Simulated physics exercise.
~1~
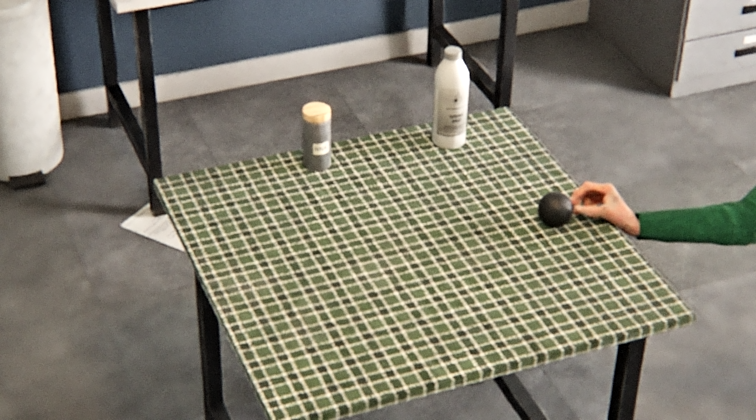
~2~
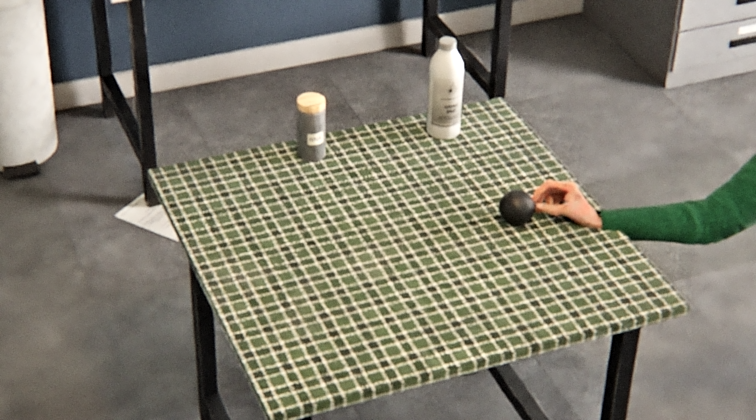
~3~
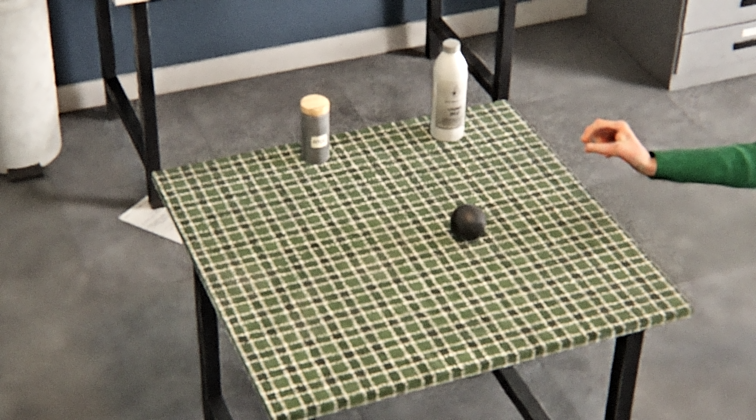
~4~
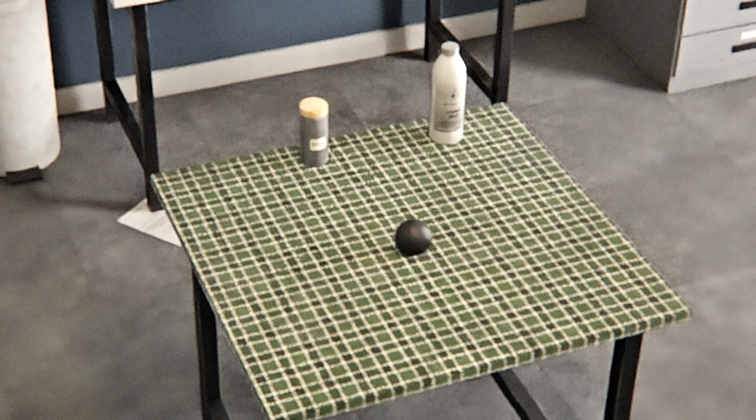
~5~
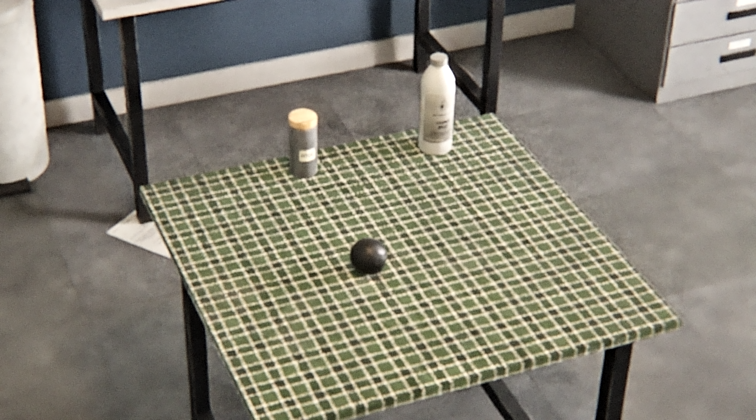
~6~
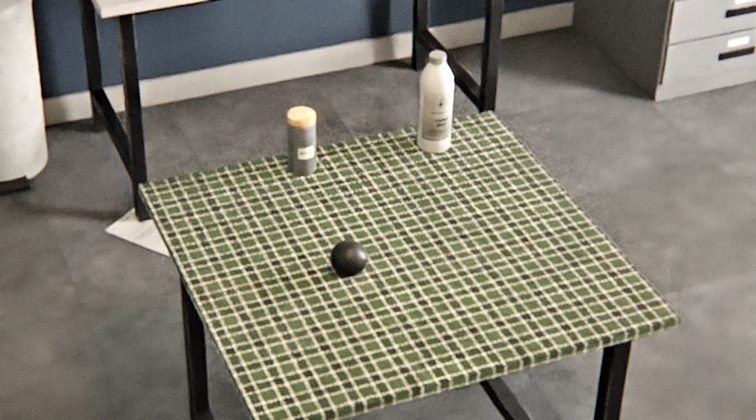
At the start, a hand in a green sleeve holds a black ball near the right side of a table with a green checked top, while a white bottle and a grey jar with a pale yellow lid stand toward the back. The hand pushes the ball to the left across the surface. It then lets go and draws back to the right as the ball keeps moving left and toward the viewer. The hand leaves the view, and the ball travels on past the middle, covering less distance near the end. Finally, the ball is still on the table, left of centre, with the bottle and jar undisturbed.
